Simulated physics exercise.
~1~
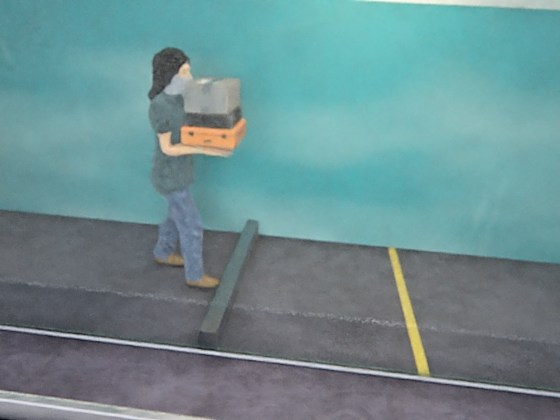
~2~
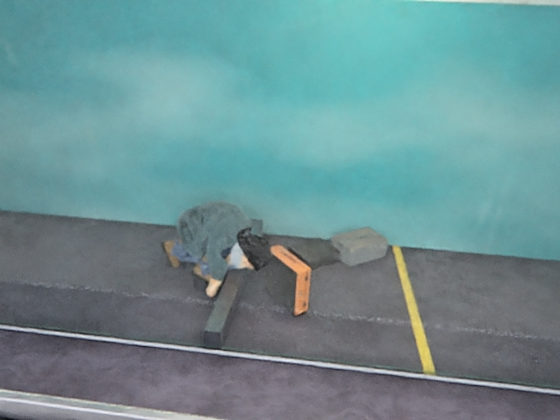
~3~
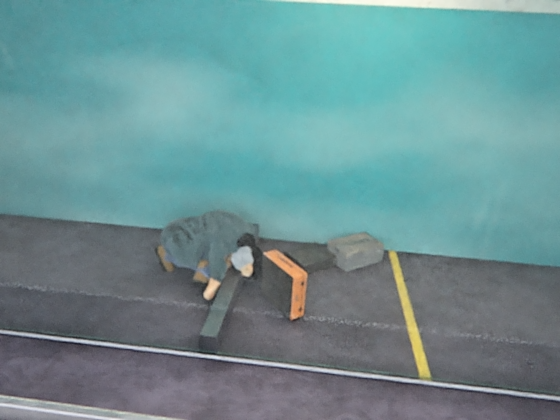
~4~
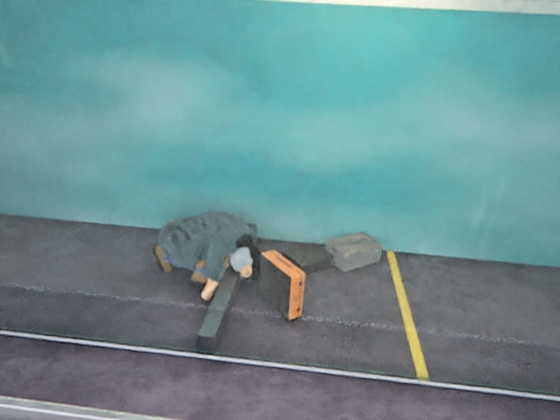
A person carrying a stack of boxes pitched forward over a dark rail and ended up crouched low with their head down, while the orange toolbox, black crate and grey carton spilled to the right, all coming to rest short of the yellow line.
